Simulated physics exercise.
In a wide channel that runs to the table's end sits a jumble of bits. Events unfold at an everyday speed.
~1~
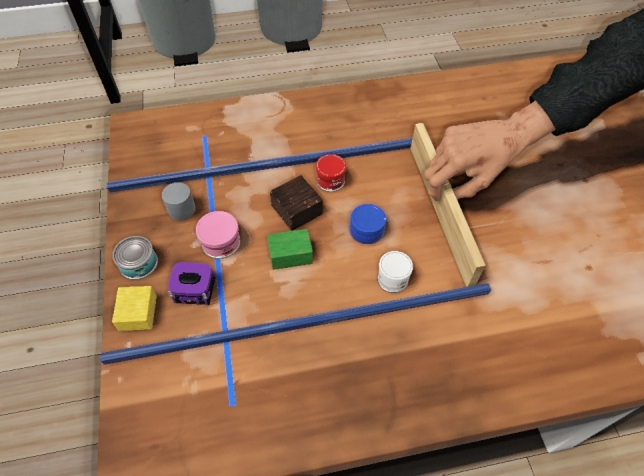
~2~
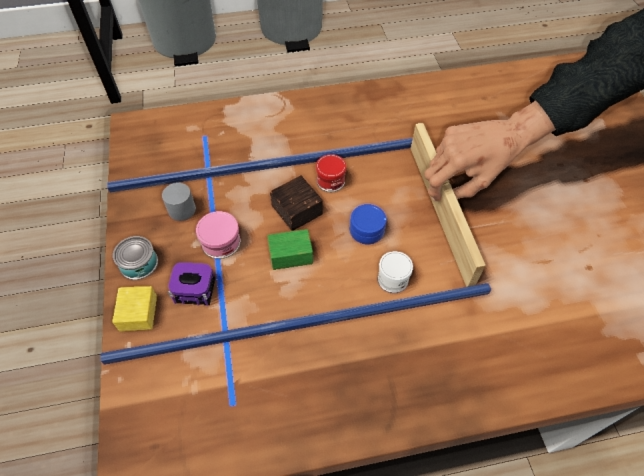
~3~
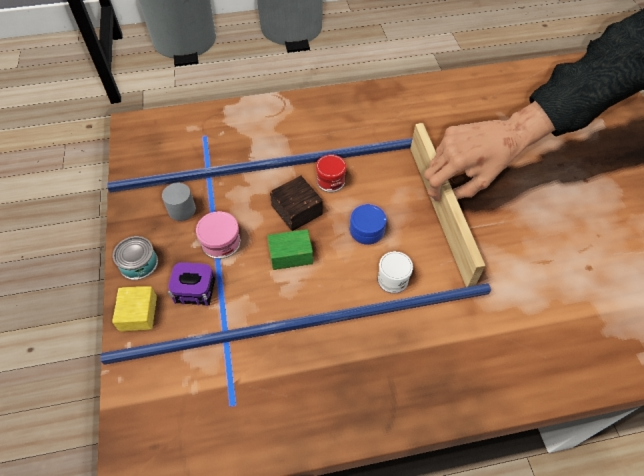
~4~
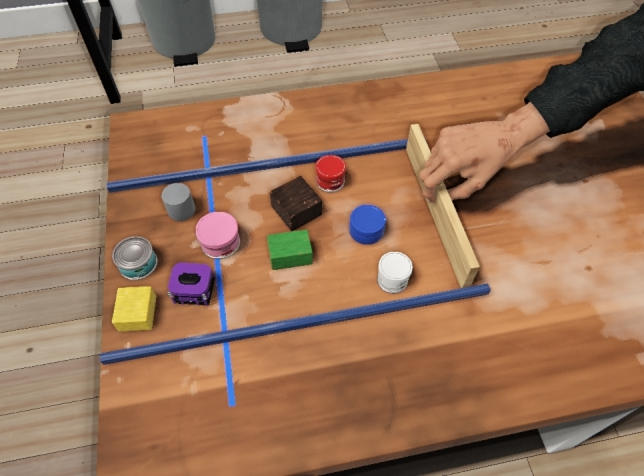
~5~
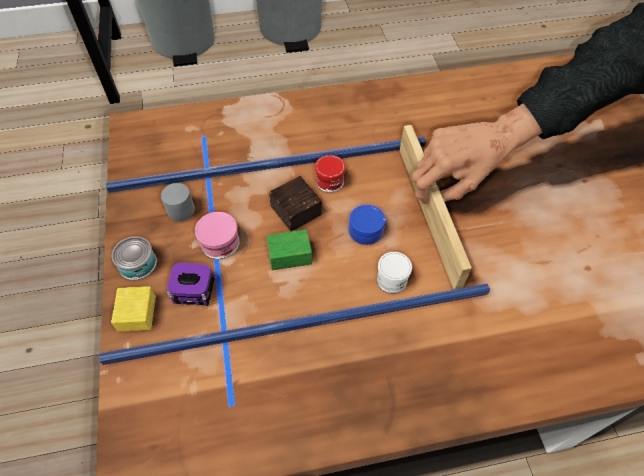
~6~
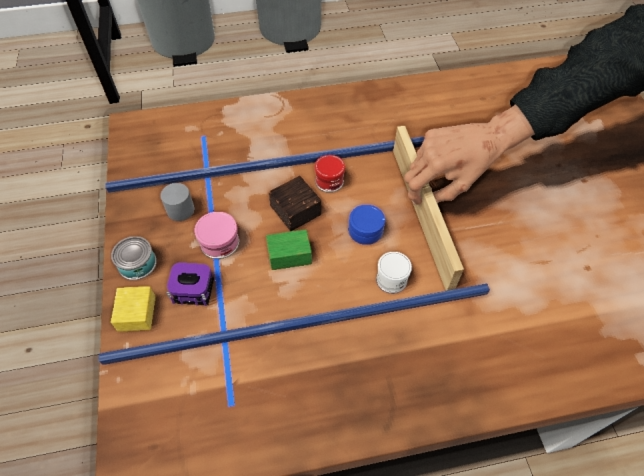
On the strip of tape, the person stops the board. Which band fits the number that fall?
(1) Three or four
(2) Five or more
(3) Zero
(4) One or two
3.
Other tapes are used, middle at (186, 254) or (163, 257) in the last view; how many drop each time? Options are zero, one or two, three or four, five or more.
In that order: One or two; one to two.
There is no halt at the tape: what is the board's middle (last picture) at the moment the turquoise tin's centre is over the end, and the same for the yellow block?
Roughly at (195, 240) and roughly at (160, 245).
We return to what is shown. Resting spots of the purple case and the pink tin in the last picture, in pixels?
Near (152, 282) and (159, 245).
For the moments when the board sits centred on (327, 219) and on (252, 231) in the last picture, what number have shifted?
That makes 5 at the first spot and 7 at the second.
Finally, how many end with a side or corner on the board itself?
It's 4.
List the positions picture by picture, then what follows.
Yellow block (135, 309); turquoise tin (136, 258); grey lid (179, 202); board (443, 200); tape (216, 248), in the first frame.
Turquoise tin (136, 258); purple case (193, 284), in the second frame.
Grey lid (179, 202); board (444, 200), in the third frame.
Yellow block (135, 309); pink tin (219, 235), in the fourth frame.
Turquoise tin (135, 258); white tin (394, 273), in the fifth frame.
Yellow block (134, 309); turquoise tin (134, 258); grey lid (178, 202); board (424, 203); tape (215, 249), in the sixth frame.
A little later, none off yet; yellow block at rest near (134, 309); turquoise tin at rest near (134, 258); grey lid at rest near (178, 202).
When it is over, the number that fall off is zero.
